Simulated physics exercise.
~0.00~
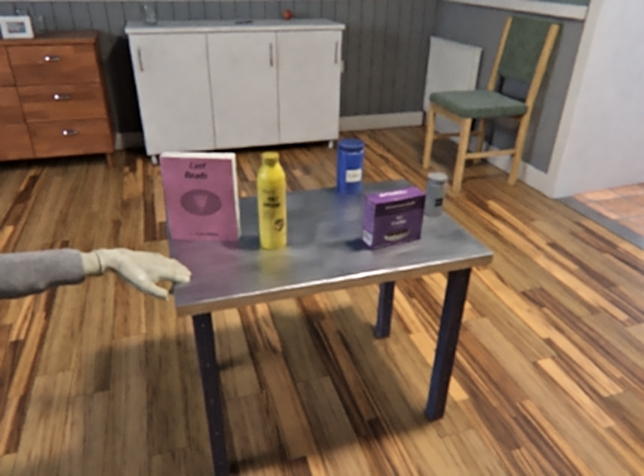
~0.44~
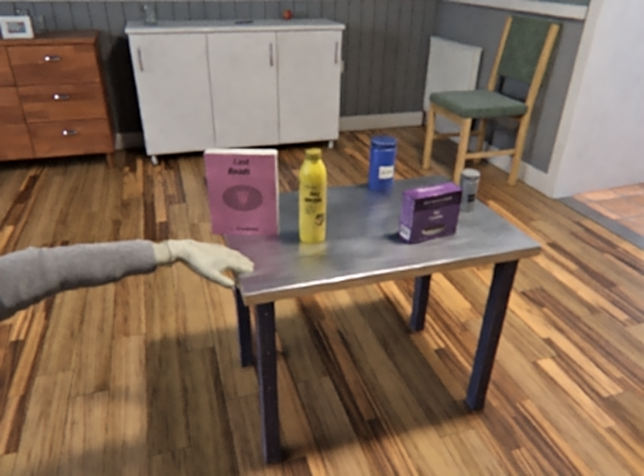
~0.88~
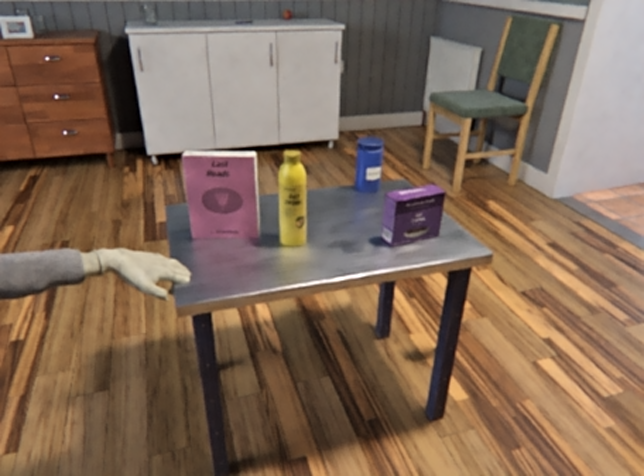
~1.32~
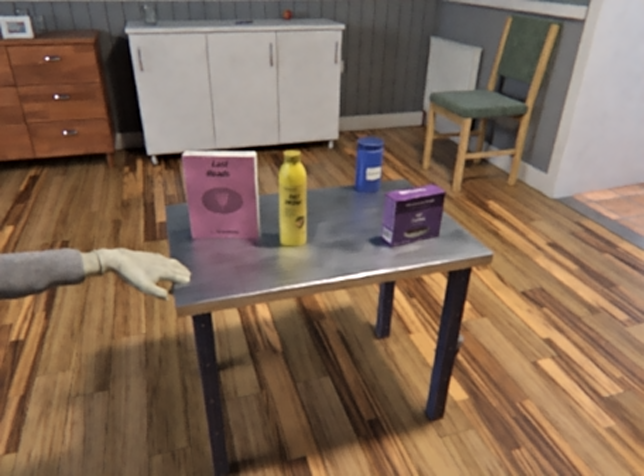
A gloved hand shoving a small table right then jerking it back left, the grey shaker falling off, four items staying upright.
